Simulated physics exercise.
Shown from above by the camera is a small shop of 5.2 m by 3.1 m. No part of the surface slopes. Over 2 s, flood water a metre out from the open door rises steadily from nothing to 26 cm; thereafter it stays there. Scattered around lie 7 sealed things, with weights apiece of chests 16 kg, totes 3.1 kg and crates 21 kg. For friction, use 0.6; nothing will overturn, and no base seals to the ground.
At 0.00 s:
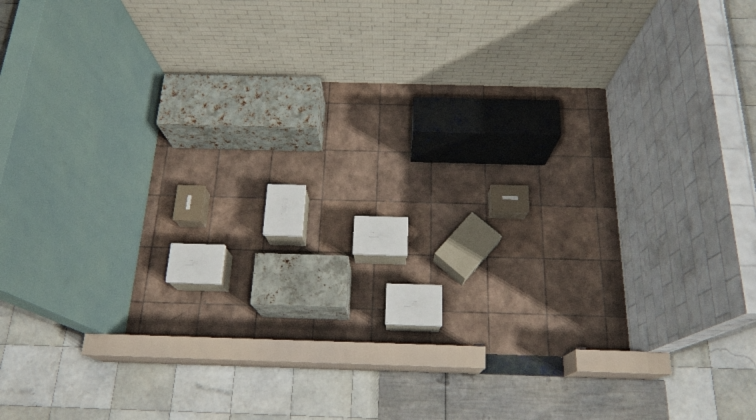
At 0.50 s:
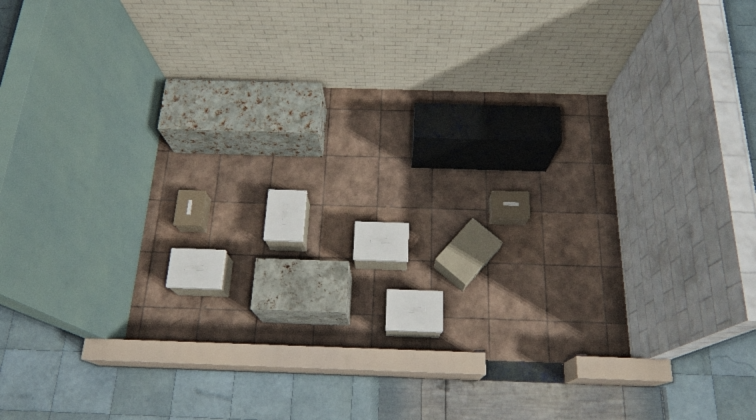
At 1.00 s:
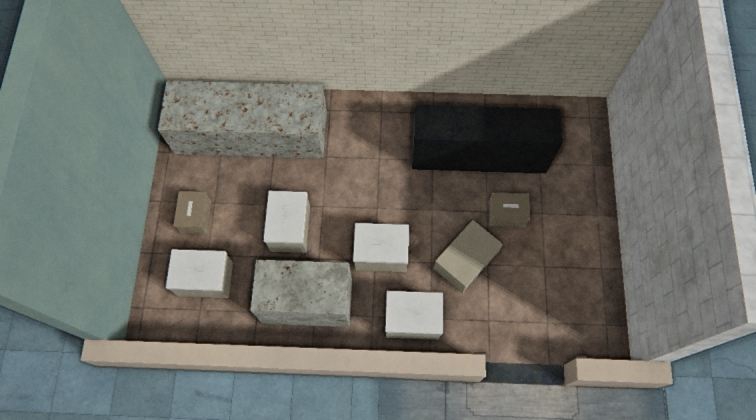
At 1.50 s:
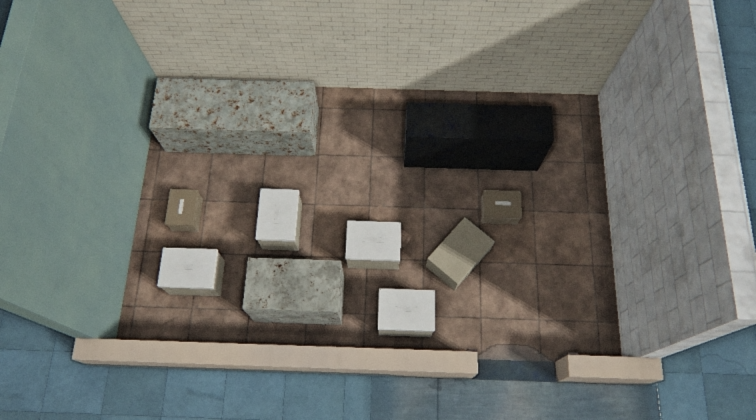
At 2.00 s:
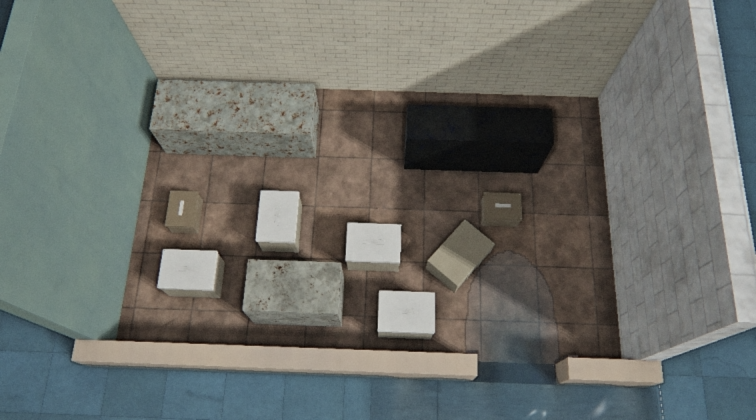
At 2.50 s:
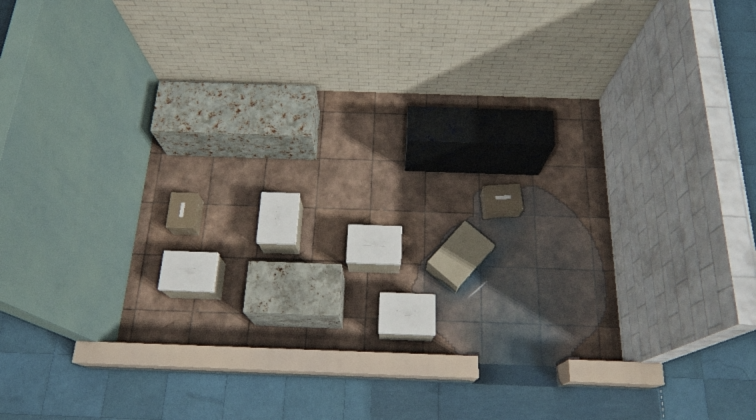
In a small walled shop seen from above, white and brown boxes sit among larger blocks on a tiled floor as water enters through the front gap, spreads across the right side, and slightly shifts one small brown box.
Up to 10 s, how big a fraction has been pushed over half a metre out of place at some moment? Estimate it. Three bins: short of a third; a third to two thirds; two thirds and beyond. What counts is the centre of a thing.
Medium share.
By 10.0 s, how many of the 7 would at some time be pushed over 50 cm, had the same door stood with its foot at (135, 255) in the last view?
Then it comes to 6.
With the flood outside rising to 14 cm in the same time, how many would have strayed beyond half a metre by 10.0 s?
1.
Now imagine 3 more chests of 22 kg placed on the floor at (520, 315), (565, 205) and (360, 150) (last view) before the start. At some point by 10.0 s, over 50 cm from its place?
Taking them in order, the first is beyond that distance, the second is beyond that distance and the third is within that distance.
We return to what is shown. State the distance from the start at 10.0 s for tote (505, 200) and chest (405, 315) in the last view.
Shifts: 350 cm / 10 cm.
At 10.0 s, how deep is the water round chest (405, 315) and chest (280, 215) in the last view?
6 and 12 cm.
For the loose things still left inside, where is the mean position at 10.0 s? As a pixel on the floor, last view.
I'd say about (247, 241) in the last view.
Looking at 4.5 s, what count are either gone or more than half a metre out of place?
By then the count is 2.
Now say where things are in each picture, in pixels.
A tote at (510, 198), on the bottom; a crate at (469, 245) rests on the ground; water covers 0.0 m2; 0 of 7 have shifted, in the first frame.
A tote at (511, 204), on the bottom; a crate at (469, 251), on the bottom; water covers 0.0 m2; 0 of 7 have shifted, in the second frame.
A tote at (511, 206) rests on the ground; a crate at (469, 253) rests on the ground; 0.0 m2 under water; 0 of 7 have shifted, in the third frame.
A tote at (503, 204), on the bottom; a crate at (461, 250), on the bottom; water covers 0.1 m2; 0 of 7 have shifted, in the fourth frame.
A tote at (503, 206) rests on the ground; a crate at (461, 252) rests on the ground; 0.8 m2 under water; 0 of 7 have shifted, in the fifth frame.
A tote at (503, 198) rests on the ground, 11 cm from its start; a crate at (461, 253) rests on the ground; 2.6 m2 under water; 1 of 7 have shifted, in the sixth frame.
After 3.5 s 1 of 7 are over 50 cm from their spots; 1 afloat.
After 4.5 s 2 of 7 are over 50 cm from their spots; 1 afloat.
After 7.0 s 2 of 7 are over 50 cm from their spots; 1 afloat.
After 10.0 s 4 of 7 are over 50 cm from their spots, and 4 have been at some point; 4 afloat.
